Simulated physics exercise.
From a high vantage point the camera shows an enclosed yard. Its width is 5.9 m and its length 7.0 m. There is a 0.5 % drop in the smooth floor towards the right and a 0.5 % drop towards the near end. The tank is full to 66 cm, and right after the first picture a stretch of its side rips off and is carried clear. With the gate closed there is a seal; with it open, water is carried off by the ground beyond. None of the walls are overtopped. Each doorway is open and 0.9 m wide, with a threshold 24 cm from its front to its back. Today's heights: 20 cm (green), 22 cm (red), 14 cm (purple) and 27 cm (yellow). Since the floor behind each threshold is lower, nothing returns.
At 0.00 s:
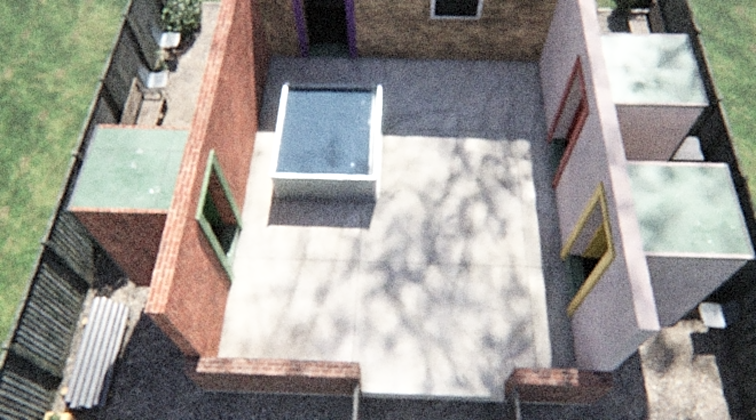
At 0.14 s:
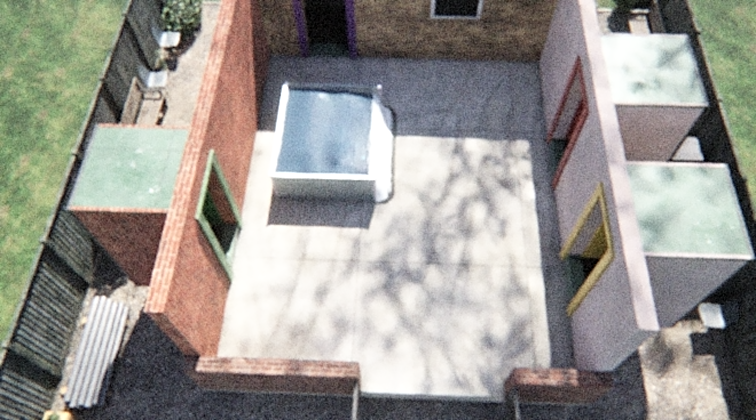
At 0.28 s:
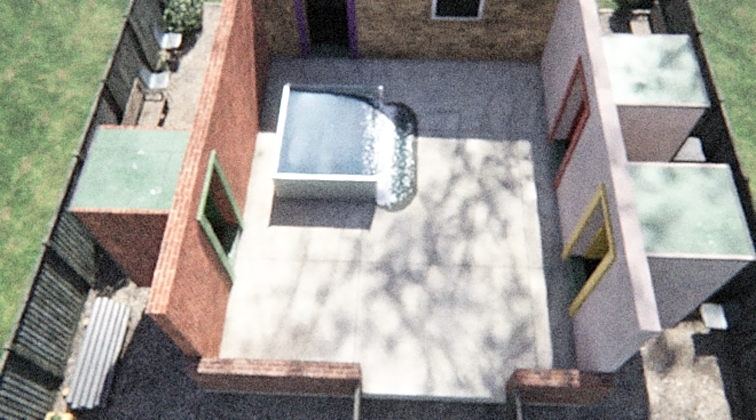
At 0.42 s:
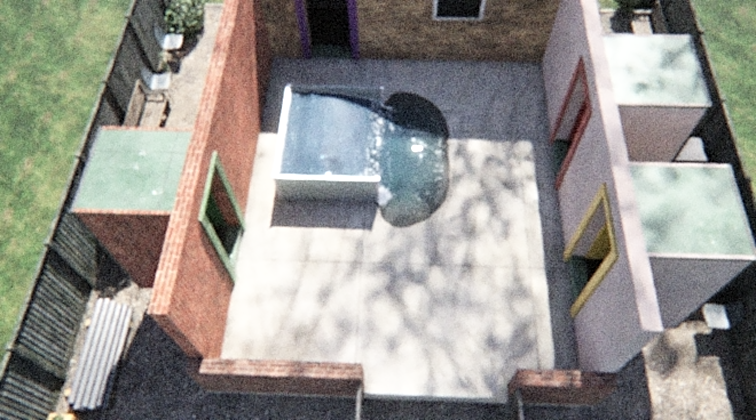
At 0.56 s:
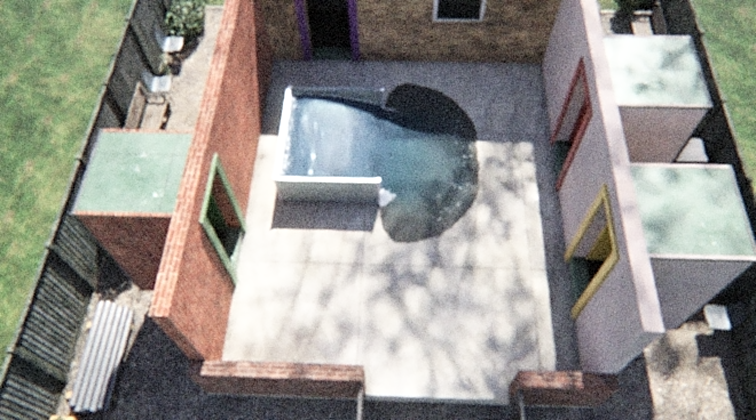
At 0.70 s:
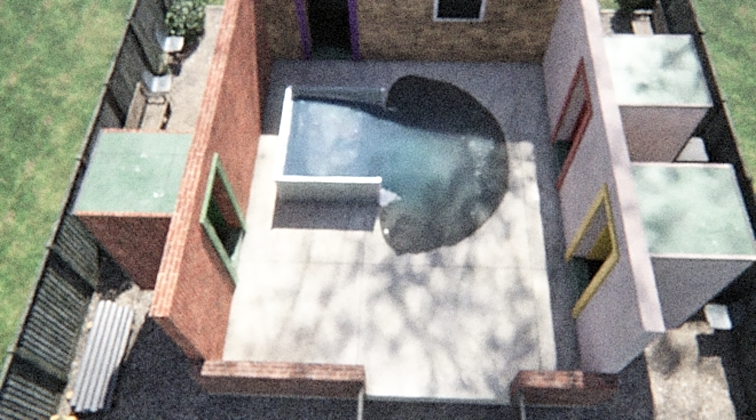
In a walled yard with coloured doorways, a tank of still water lost part of its right side, and water poured out, spreading rightward across the pale floor in a wide, dark, rounded pool.
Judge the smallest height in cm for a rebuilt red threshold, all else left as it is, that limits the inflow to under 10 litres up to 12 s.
Roughly 31 cm at the least.
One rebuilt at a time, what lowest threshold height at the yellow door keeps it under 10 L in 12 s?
The yellow door needs around 12.5 cm.
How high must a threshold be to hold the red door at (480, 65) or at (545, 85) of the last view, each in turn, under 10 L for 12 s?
In turn: Roughly 15 cm, roughly 29 cm.
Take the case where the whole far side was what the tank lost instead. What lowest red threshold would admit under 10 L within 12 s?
Close to 7.5 cm at the least.
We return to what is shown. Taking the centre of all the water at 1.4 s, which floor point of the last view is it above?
I'd say around (397, 157).
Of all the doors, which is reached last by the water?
That would be the green door.
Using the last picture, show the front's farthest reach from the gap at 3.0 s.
Pixel close to (577, 386).
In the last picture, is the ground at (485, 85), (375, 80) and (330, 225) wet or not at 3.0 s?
Status: Submerged / clear / clear.
After 1.4 s water covers 40 % of the floor; 30 cm at the red door, 10 litres in over its 22 cm threshold.
After 3.0 s water covers 45 % of the floor, deepest (34 cm) near (577, 386); 24 cm at the red door, 79 litres in over its 22 cm threshold.
After 12.0 s water covers 95 % of the floor, deepest (10 cm) near (331, 378); 4 cm at the red door, 83 litres in over its 22 cm threshold.
At the red door as built, the water arrived by 1.0 s and peaked near 35 cm at 1.8 s.
Run again over the same 12 s with other heights there, 34 litres in over 27 cm, 0 litres over 36.5 cm. The limit of 10 litres is kept from about 31 cm up.
